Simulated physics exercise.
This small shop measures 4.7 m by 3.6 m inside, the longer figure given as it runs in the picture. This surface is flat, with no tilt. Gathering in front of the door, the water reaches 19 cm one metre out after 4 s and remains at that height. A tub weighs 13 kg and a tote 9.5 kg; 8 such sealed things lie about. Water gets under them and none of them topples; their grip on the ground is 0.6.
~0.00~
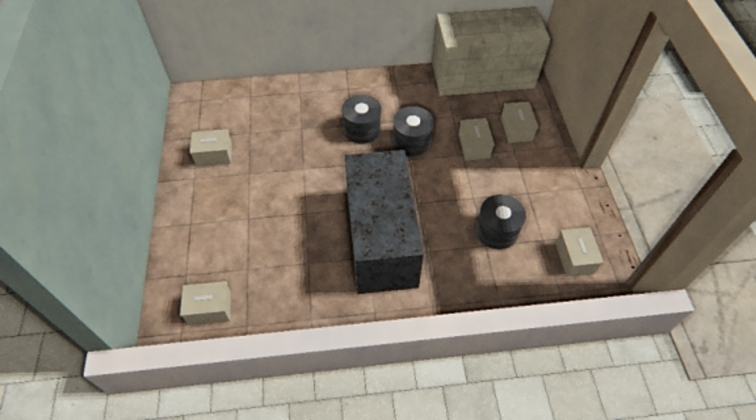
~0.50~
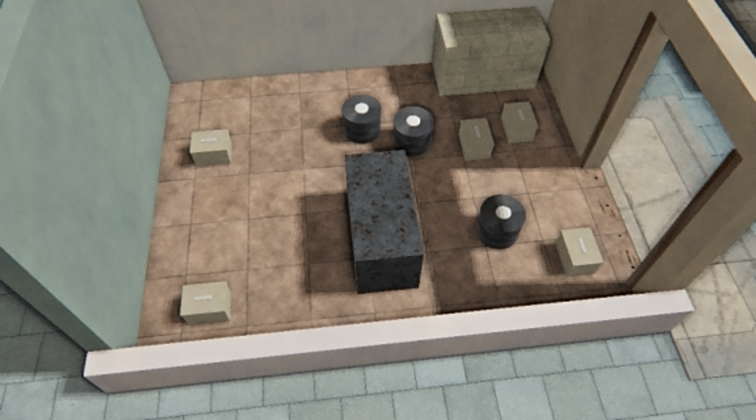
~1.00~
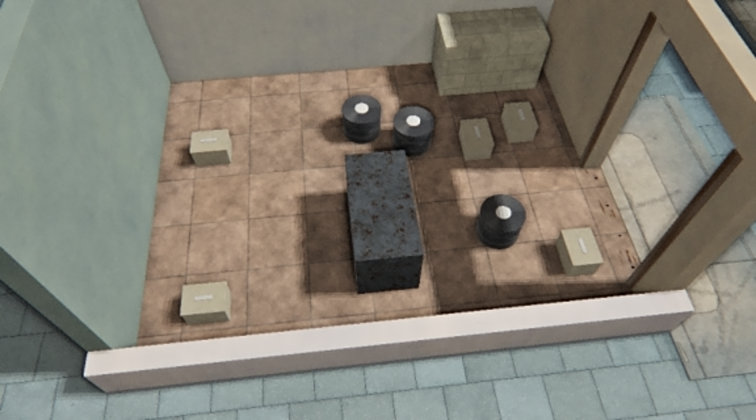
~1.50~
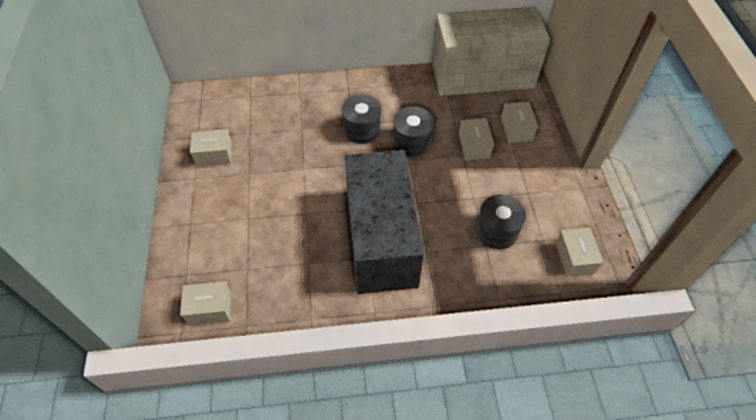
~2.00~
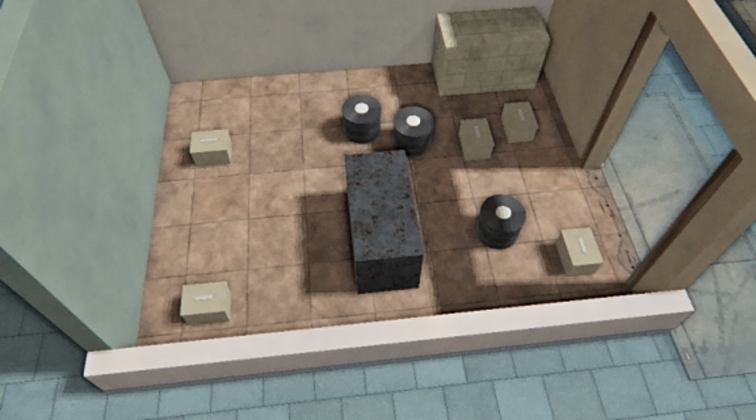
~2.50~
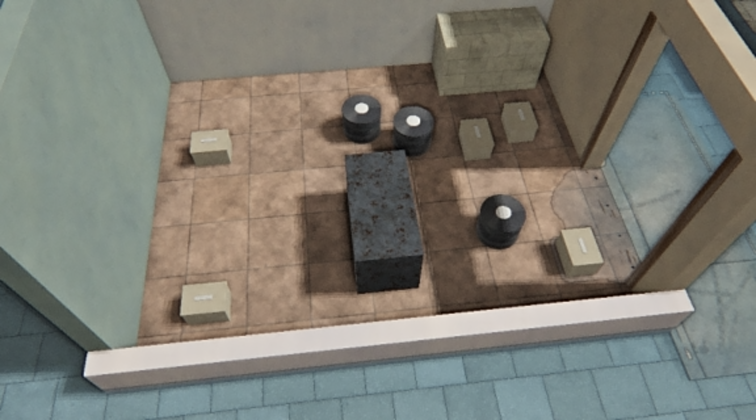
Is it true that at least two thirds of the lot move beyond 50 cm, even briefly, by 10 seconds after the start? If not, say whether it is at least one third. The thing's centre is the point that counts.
False, but one third or more move.
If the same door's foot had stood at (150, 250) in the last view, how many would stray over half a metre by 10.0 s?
Count: 2.
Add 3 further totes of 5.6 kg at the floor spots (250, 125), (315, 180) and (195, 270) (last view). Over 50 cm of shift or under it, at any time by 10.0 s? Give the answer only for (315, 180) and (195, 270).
Above the limit, then above the limit.
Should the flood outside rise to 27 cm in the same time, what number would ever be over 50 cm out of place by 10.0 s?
It would come to 7 of them.
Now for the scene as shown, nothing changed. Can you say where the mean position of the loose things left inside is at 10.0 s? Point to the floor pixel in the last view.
The centre sits near (351, 165).
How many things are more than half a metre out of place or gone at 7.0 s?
I get 2.
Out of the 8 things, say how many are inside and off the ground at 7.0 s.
1 of them.
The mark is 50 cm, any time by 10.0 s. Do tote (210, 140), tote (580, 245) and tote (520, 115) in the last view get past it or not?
First not as far, then farther, then not as far.
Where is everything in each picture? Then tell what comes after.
The first frame shows a tub at (503, 213), on the bottom; a tub at (413, 121) rests on the ground; 0.0 m2 under water; 0 of 8 have shifted.
The second frame shows a tub at (503, 213) rests on the ground; a tub at (413, 121), on the bottom; 0.0 m2 under water; 0 of 8 have shifted.
The third frame shows a tub at (503, 213) rests on the ground; a tub at (413, 121), on the bottom; 0.0 m2 under water; 0 of 8 have shifted.
The fourth frame shows a tub at (503, 213) rests on the ground; a tub at (413, 121), on the bottom; water covers 0.0 m2; 0 of 8 have shifted.
The fifth frame shows a tub at (503, 213), on the bottom; a tub at (413, 121) rests on the ground; 0.0 m2 under water; 0 of 8 have shifted.
The sixth frame shows a tub at (503, 213) rests on the ground; a tub at (413, 121), on the bottom; water covers 0.4 m2; 0 of 8 have shifted.
After 3.5 s 0 of 8 are over 50 cm from their spots; 0 afloat.
After 4.5 s 1 of 8 are over 50 cm from their spots; 0 afloat.
After 7.0 s 2 of 8 are over 50 cm from their spots; 1 afloat.
After 10.0 s 4 of 8 are over 50 cm from their spots, and 4 have been at some point; 1 afloat.
